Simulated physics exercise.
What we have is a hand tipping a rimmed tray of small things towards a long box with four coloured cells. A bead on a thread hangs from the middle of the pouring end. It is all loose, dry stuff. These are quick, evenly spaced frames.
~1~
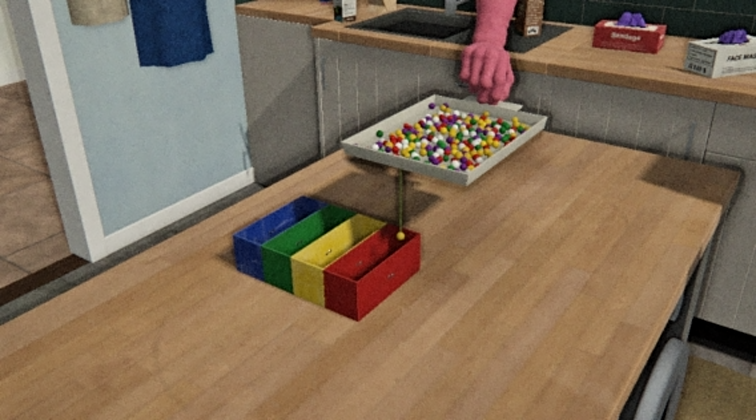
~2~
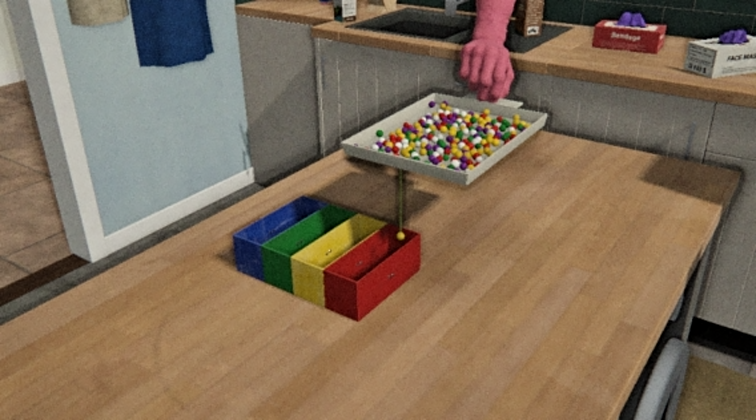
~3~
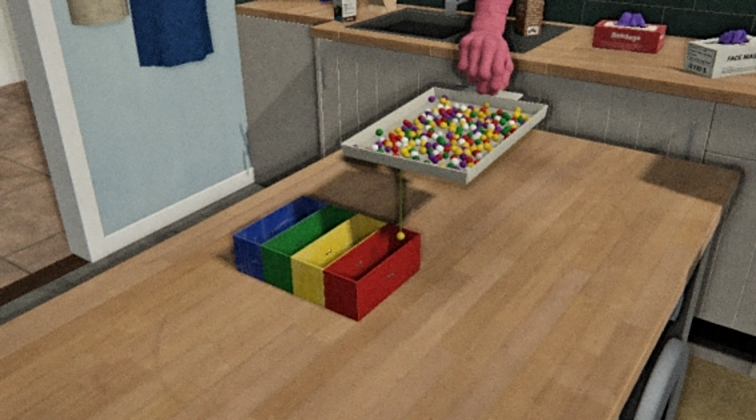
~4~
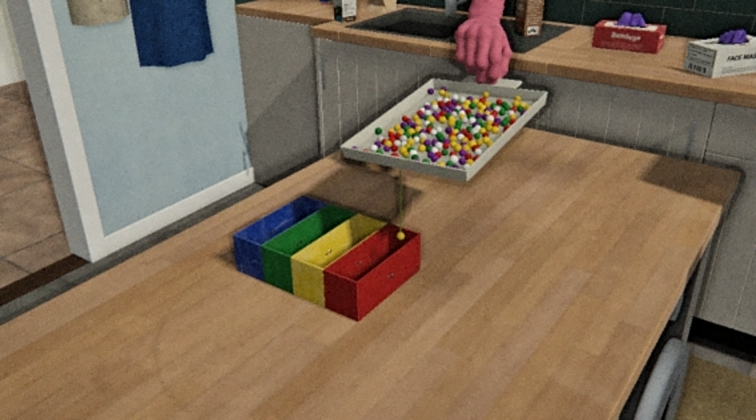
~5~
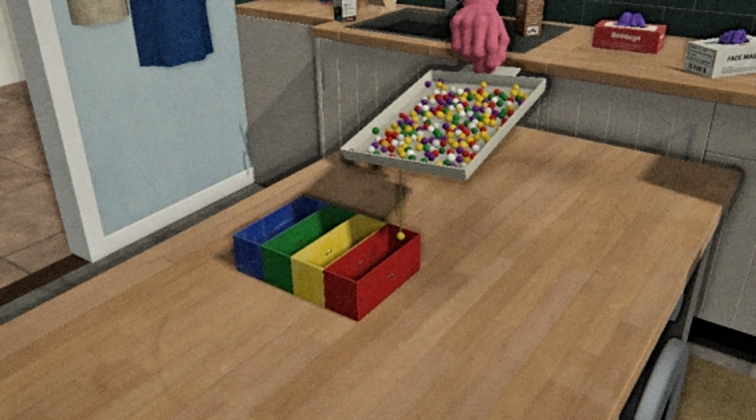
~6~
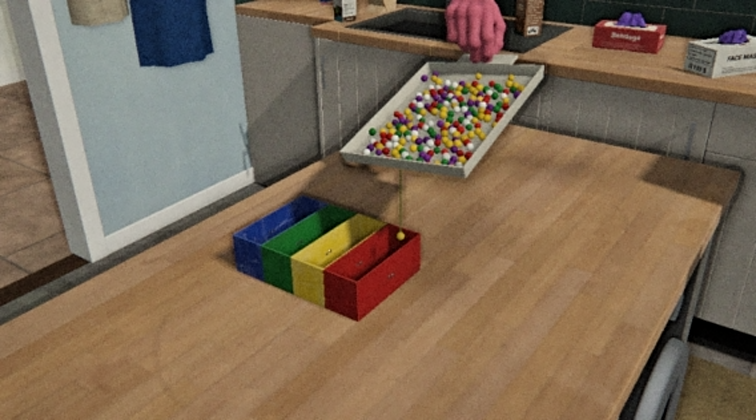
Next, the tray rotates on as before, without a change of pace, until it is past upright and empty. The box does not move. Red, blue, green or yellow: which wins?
The yellow one ends fullest.
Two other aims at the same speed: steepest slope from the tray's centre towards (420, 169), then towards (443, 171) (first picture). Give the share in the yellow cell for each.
In turn 10 and 0 in a hundred.
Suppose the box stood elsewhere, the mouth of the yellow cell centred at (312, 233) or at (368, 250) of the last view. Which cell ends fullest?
The first try: The red one. The second: That green cell.
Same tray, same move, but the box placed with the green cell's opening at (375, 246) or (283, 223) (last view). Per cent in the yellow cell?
First some 0, then 30 per cent.
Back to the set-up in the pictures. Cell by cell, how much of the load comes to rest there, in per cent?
Blue cell near 0; green cell near 20; yellow cell near 60; red cell near 20.
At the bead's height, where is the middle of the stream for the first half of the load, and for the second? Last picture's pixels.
Around (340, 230) and then (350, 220).
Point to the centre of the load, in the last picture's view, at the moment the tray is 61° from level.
Roughly at (380, 139).
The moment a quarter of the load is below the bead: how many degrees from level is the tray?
Around 80° of tilt.
Shortly afterwards, tray tipped steeply; all but a few on the tray; only a few in the yellow cell; only a few in the red cell; only a few in the green cell; a little falling or outside the box.
Next, tray tipped right over; near a quarter on the tray; near half in the yellow cell; a little in the green cell; a little in the red cell; a little falling or outside the box.
Some moments later, tray tipped past a quarter turn; near two thirds in the yellow cell; near a quarter in the red cell; near a quarter in the green cell; only a few in the blue cell; only a few falling or outside the box.
In the end, tray tipped past a quarter turn; near two thirds in the yellow cell; near a quarter in the red cell; near a quarter in the green cell; only a few in the blue cell; only a few outside the box.
